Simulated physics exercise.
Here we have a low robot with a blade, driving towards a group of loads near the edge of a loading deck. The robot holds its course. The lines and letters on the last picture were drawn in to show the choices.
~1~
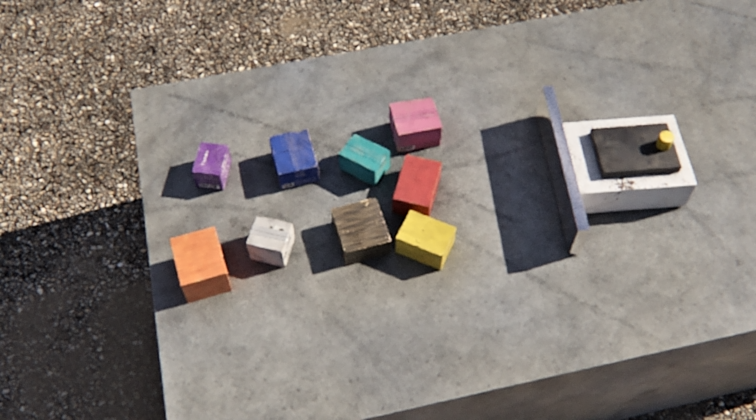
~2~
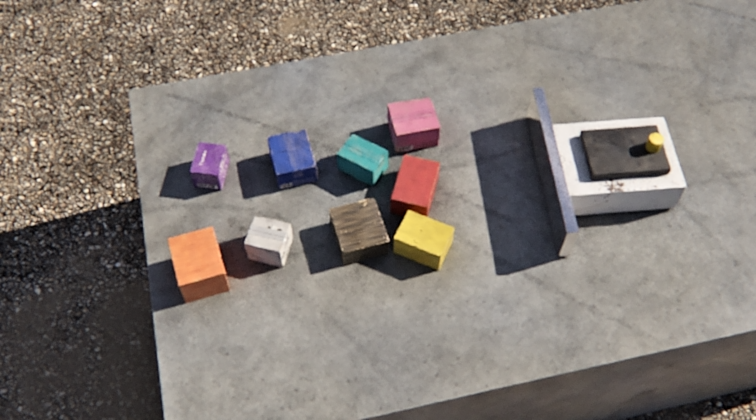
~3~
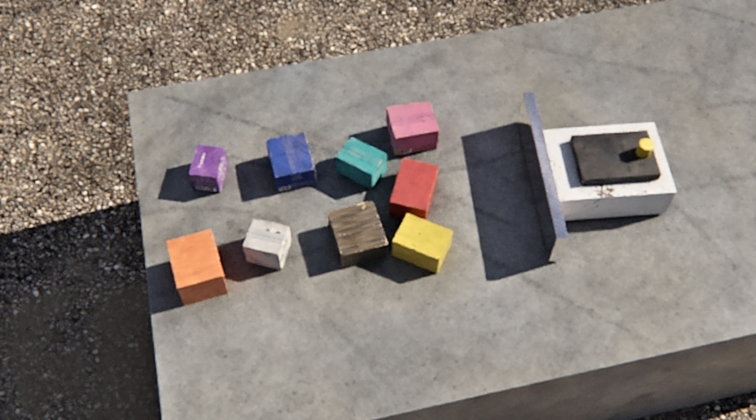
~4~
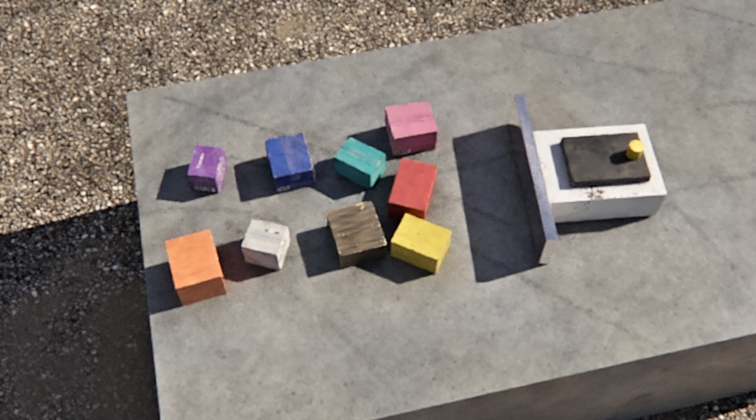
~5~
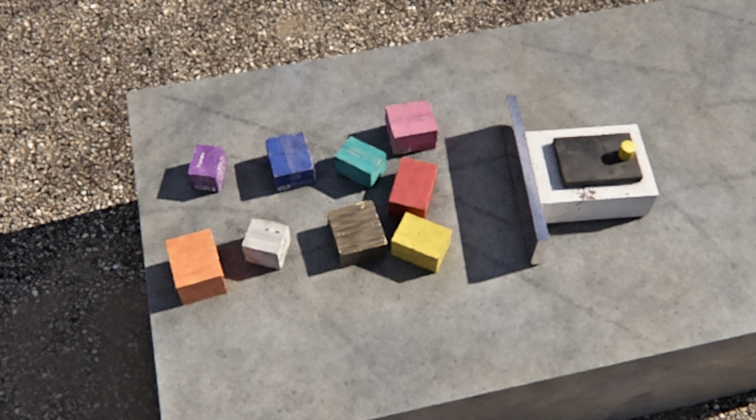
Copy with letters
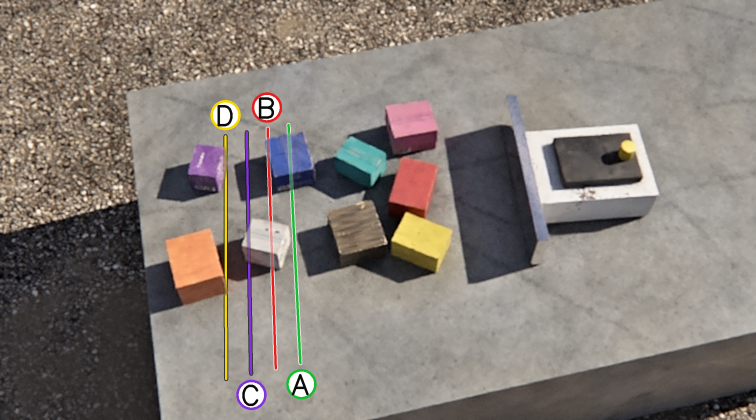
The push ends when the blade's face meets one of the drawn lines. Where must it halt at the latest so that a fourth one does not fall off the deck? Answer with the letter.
Up to line D.
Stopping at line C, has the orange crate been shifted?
By then, yes.
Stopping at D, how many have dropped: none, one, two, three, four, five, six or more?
By then, two.
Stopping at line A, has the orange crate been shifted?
Yes.
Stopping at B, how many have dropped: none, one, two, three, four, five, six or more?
By then, none.
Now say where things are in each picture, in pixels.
The first frame shows turquoise box (364, 160); yellow crate (425, 240); pink box (415, 124).
The second frame shows robot (619, 151); black crate (359, 232).
The third frame shows robot (609, 157); white parcel (268, 244).
The fourth frame shows robot (599, 158); blue box (290, 162).
The fifth frame shows robot (591, 159); turquoise box (360, 163); yellow crate (421, 242); pink box (411, 127).
On the marked copy, A at (294, 234); B at (271, 239); C at (249, 243); D at (226, 248).
With D. Early on, robot (487, 179); pink box (384, 126); yellow crate (392, 255).
Further on, robot (378, 200); orange crate (178, 272); white parcel (200, 234).
At the end, robot (293, 217); orange crate over the edge; white parcel over the edge; two fallen.
As for the rest, A is within the limit but short; B is within the limit but short; C is within the limit but short.
